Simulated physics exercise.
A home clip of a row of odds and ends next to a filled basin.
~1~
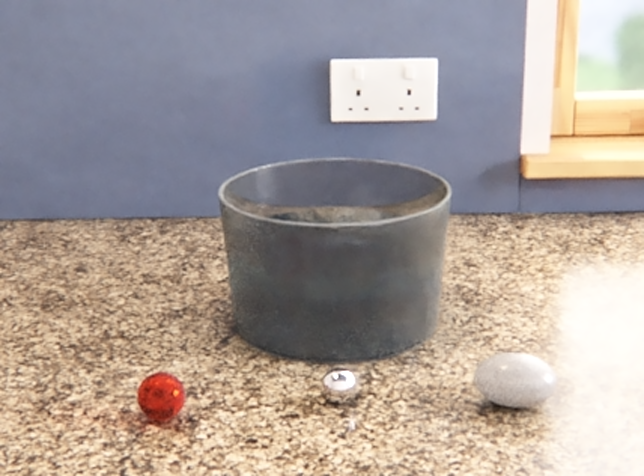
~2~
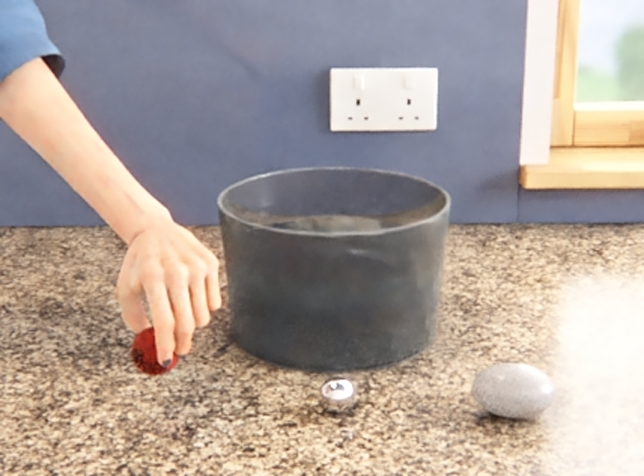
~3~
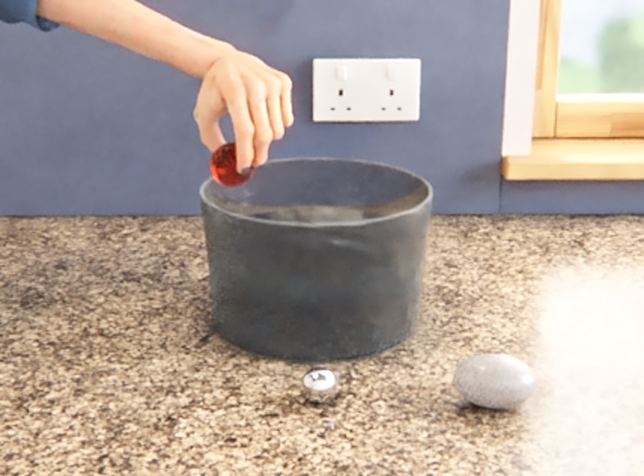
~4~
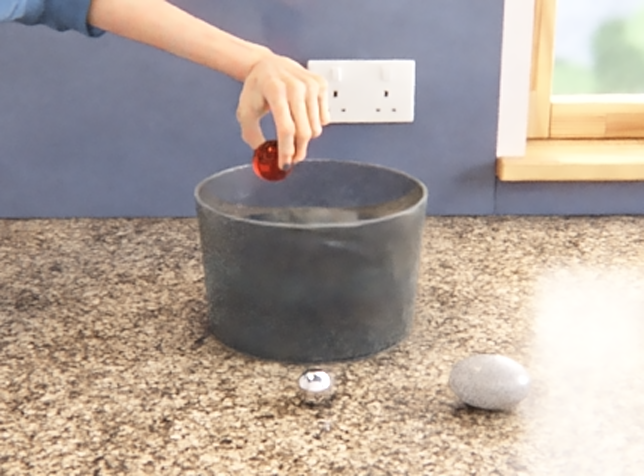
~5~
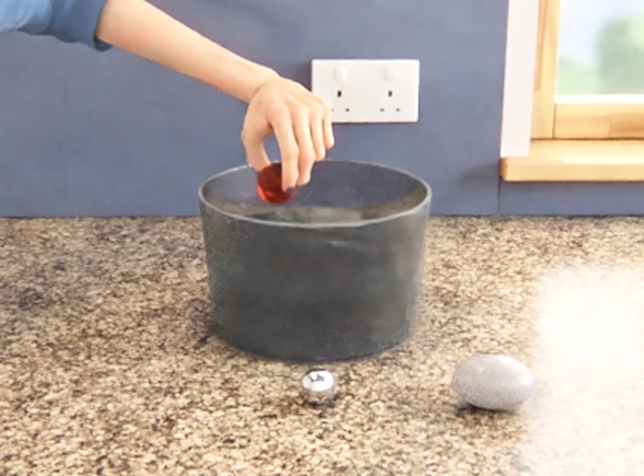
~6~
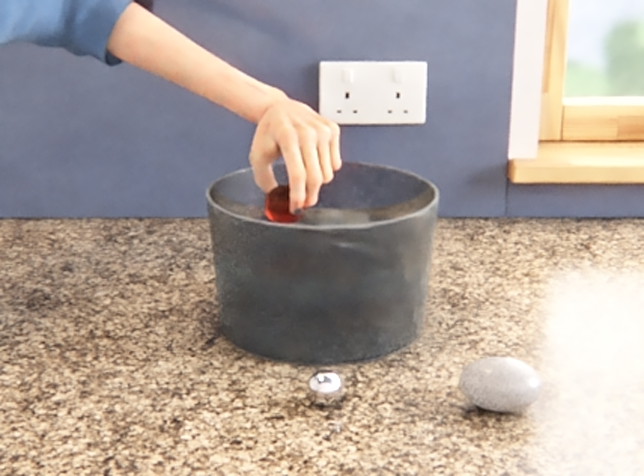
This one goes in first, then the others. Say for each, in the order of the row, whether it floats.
The left one goes to the bottom, the middle one goes to the bottom, the right one goes to the bottom.
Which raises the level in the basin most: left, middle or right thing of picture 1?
The right one.
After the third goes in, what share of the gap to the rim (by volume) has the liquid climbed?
Some 8 per cent.
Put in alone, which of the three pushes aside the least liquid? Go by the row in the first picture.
That is the middle one.
Shortly, the glass marble ends at the bottom.
Then, the steel ball ends at the bottom.
At the finish, the stone ends at the bottom; afloat, none of them.
